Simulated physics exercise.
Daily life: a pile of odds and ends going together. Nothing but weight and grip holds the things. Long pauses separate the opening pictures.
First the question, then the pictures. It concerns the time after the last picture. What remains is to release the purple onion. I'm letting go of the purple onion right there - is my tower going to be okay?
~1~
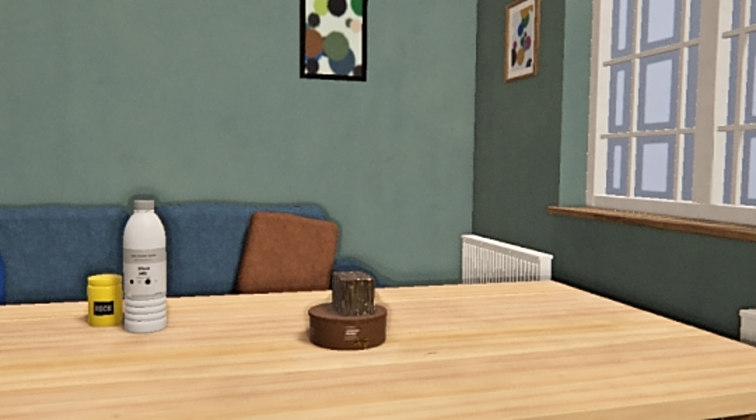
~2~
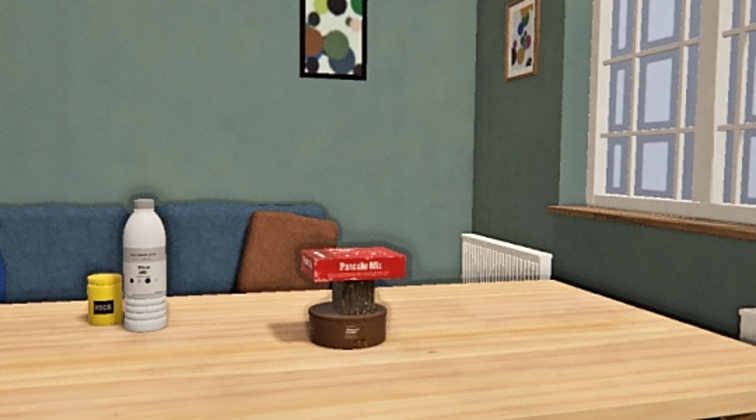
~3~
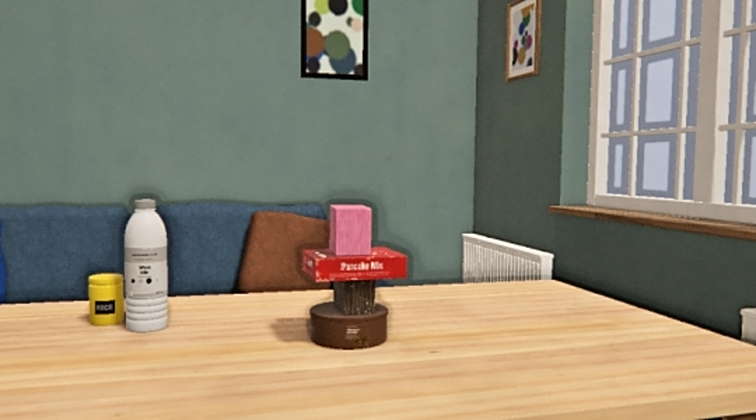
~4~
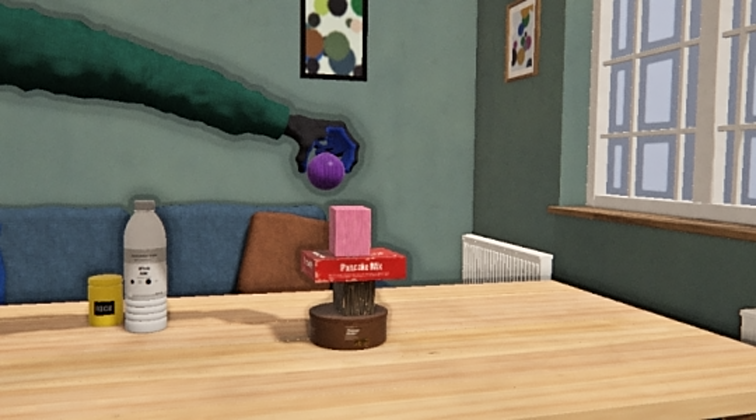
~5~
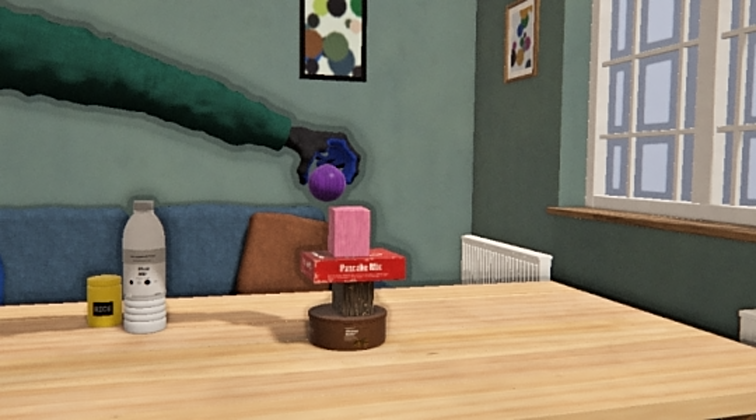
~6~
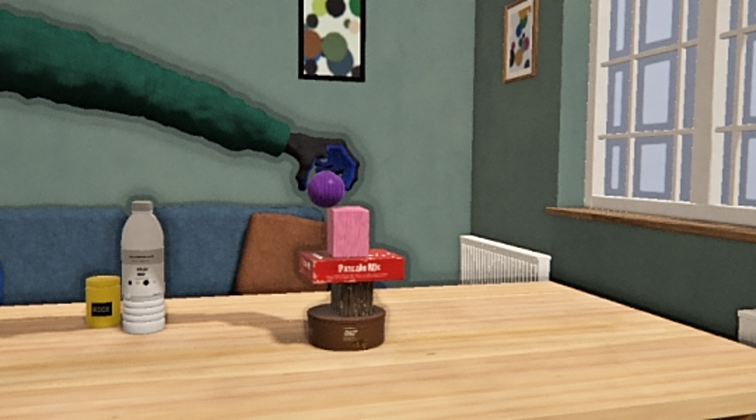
No, it will fall.
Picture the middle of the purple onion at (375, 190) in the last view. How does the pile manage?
What happens next is that it tips over.
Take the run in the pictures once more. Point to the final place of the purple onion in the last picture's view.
Look near (211, 332) in the final picture.
Then, 0.30 s after the last picture, purple onion now fallen.
Then, 0.50 s after the last picture, pink block tipped 3° from how it was; red packet tipped 3° from how it was.
Then, 0.60 s after the last picture, things are still on the move.
Then, 1.10 s after the last picture, nothing new.
At rest, fallen, purple onion; the other 6 in place. Seen from the same camera at the end, purple onion near (211, 332). The pile gives way.
